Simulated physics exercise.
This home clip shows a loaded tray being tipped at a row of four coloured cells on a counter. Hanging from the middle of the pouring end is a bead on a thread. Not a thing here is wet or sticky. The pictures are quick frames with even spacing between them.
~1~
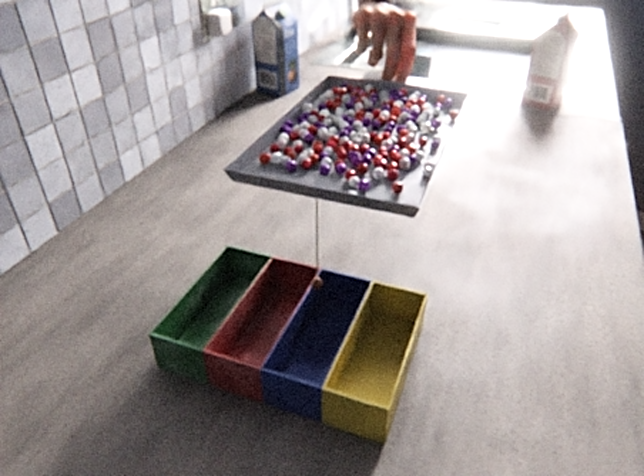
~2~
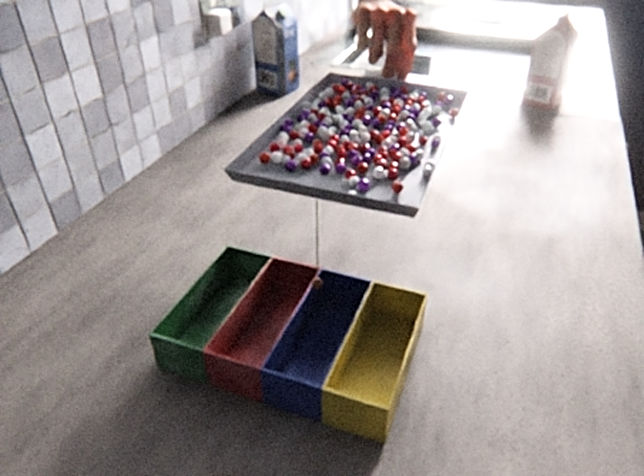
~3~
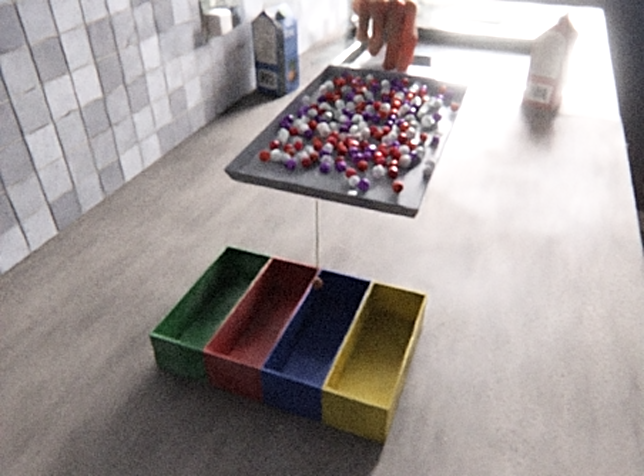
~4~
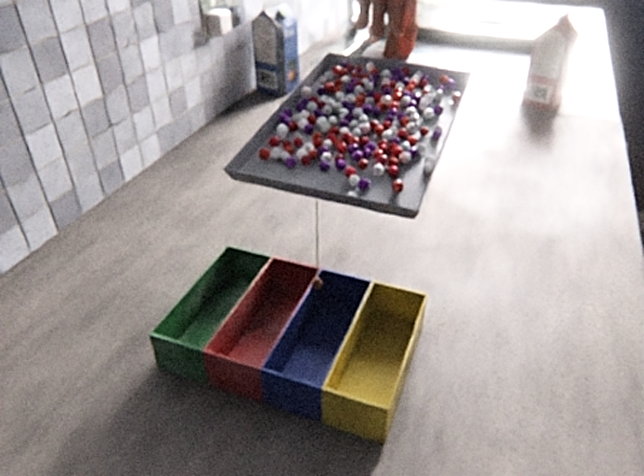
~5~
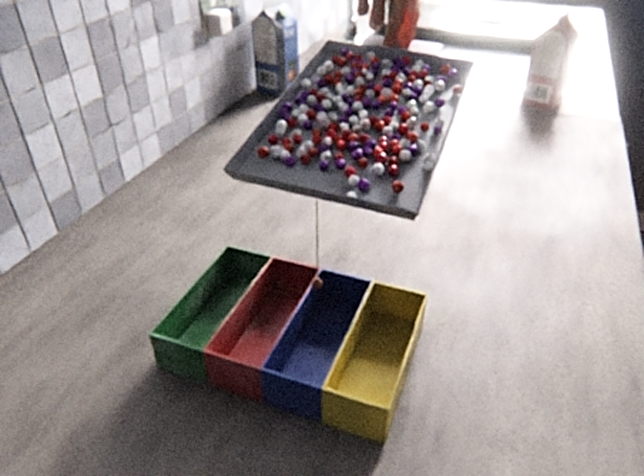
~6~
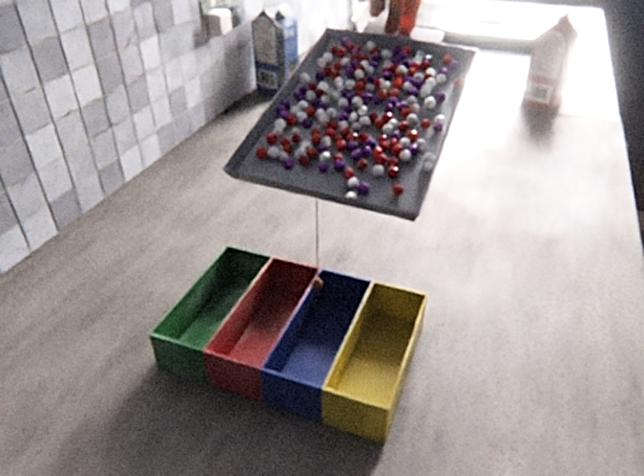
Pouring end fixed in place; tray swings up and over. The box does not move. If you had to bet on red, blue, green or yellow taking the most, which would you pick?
I would pick yellow.
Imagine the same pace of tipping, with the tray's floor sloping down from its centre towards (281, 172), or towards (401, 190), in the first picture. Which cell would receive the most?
First try: That green cell. Second try: The yellow one.
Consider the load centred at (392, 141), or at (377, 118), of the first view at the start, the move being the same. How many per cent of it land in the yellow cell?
Try 1: 40 %; try 2: 40 %.
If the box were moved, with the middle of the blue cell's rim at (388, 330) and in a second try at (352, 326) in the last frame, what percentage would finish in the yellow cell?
Around 10 % followed by around 30 %.
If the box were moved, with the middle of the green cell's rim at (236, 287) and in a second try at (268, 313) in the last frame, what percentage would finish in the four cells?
The first yields 90 per cent and the second 90 per cent.
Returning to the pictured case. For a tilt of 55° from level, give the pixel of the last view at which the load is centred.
In the last view the centre sits at roughly (347, 199).
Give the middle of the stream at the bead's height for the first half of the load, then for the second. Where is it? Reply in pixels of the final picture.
(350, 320), then (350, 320).
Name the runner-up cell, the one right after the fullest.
That would be that blue cell, just behind the top one.
Just after the last frame, tray tipped steeply; roughly two thirds on the tray; about a tenth in the yellow cell; about a tenth in the blue cell; just a few in the red cell; just a few in the green cell; about a tenth falling or outside the box.
A moment on, tray tipped right over; roughly a third in the yellow cell; roughly a quarter in the blue cell; about a tenth in the red cell; just a few in the green cell; roughly a quarter falling or outside the box.
Further on, tray tipped past a quarter turn; roughly half in the yellow cell; roughly a quarter in the blue cell; about a tenth in the red cell; just a few in the green cell; about a tenth falling or outside the box.
When it is over, tray tipped past a quarter turn; roughly half in the yellow cell; roughly a quarter in the blue cell; about a tenth in the red cell; just a few in the green cell; about a tenth outside the box.
